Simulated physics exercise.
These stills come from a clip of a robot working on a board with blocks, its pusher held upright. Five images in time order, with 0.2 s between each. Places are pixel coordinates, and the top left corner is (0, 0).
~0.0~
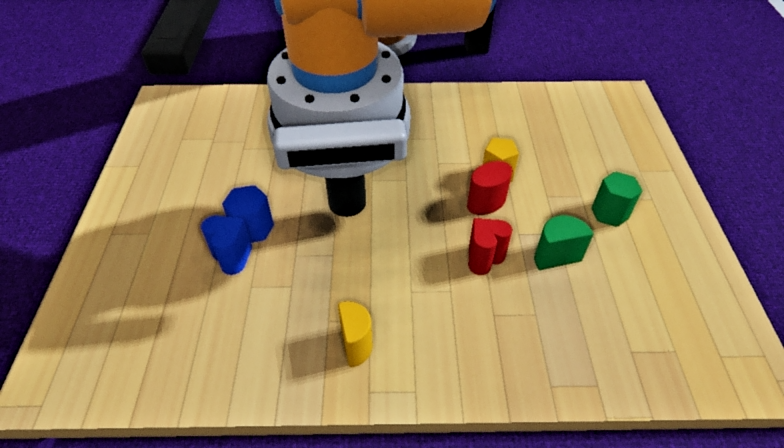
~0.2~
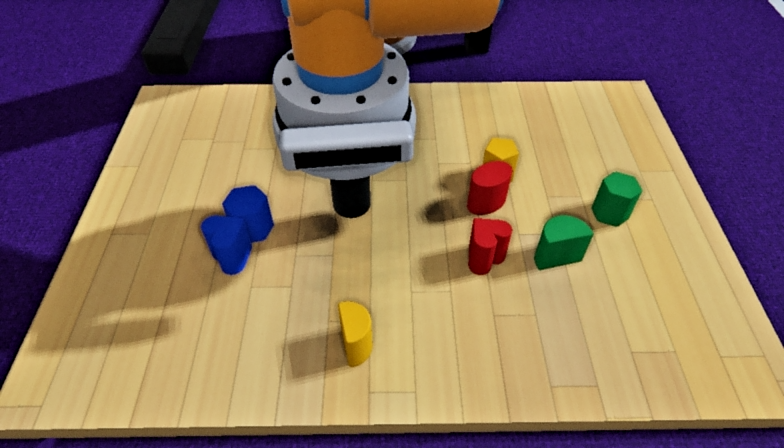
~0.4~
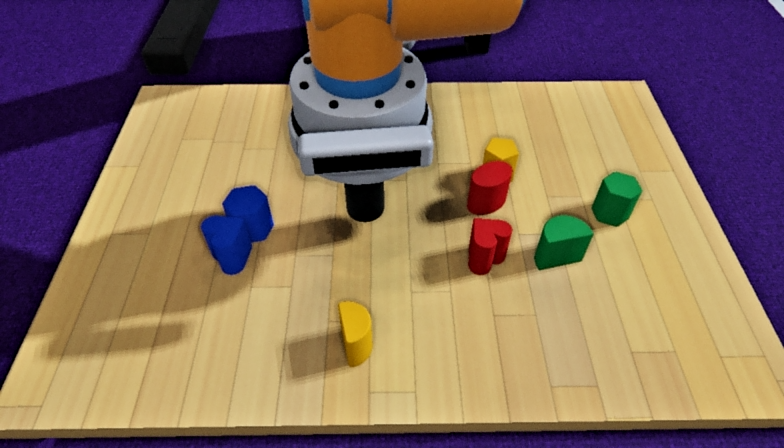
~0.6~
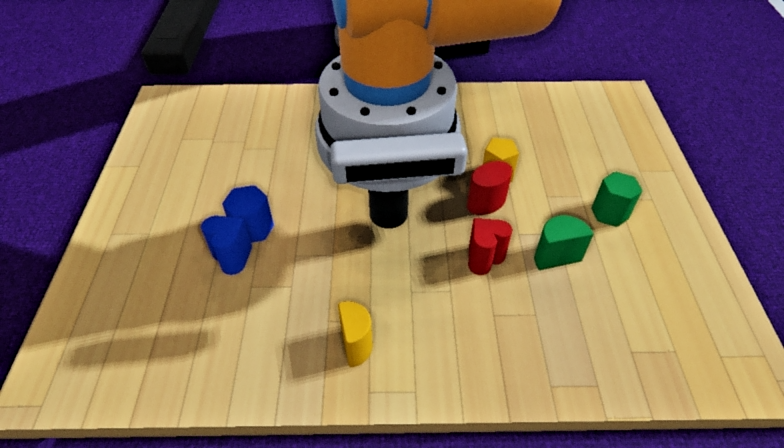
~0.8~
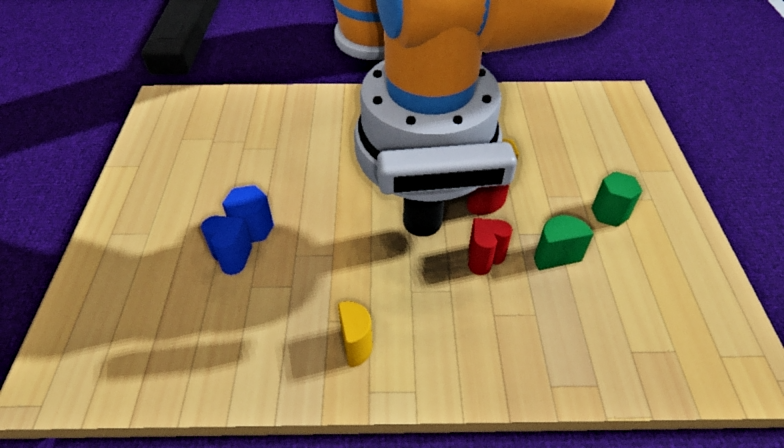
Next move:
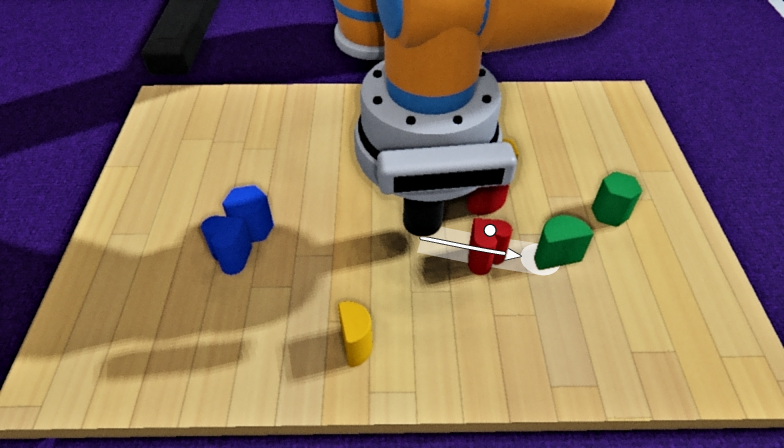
A robot arm in orange and grey with a black pusher reaches over a pale wooden board on purple carpet, seen from above at a fixed angle. Two blue blocks sit left, a yellow one near the front, and red, green and yellow ones right. The arm slides rightward and slightly nearer, covering the red oval block, while no block moves.
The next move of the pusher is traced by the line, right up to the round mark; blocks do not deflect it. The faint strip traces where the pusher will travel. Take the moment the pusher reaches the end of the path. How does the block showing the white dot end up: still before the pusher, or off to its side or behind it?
The pusher moves past it.
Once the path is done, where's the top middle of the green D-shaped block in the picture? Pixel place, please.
It sits at (591, 229).
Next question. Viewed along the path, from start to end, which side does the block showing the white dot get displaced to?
Facing from start to end, it shifts right.
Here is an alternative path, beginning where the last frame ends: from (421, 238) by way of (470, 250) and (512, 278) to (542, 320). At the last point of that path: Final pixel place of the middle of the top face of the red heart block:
It should be at about (595, 294).
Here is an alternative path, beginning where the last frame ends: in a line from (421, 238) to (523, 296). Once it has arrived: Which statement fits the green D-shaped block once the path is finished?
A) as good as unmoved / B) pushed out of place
My answer is option B.
The line goes from (421, 238) to (540, 259); the dot is on the red heart block.
The first path, step by step. One third of the way, pusher (463, 230); red heart block (498, 233), turned 20° clockwise.
Two thirds of the way, pusher (504, 238); red heart block (534, 248), turned 55° clockwise.
At the end, pusher (545, 244); red heart block (556, 261), turned 85° clockwise; red oval block unmoved; green D-shaped block (591, 229), turned 25° anticlockwise.
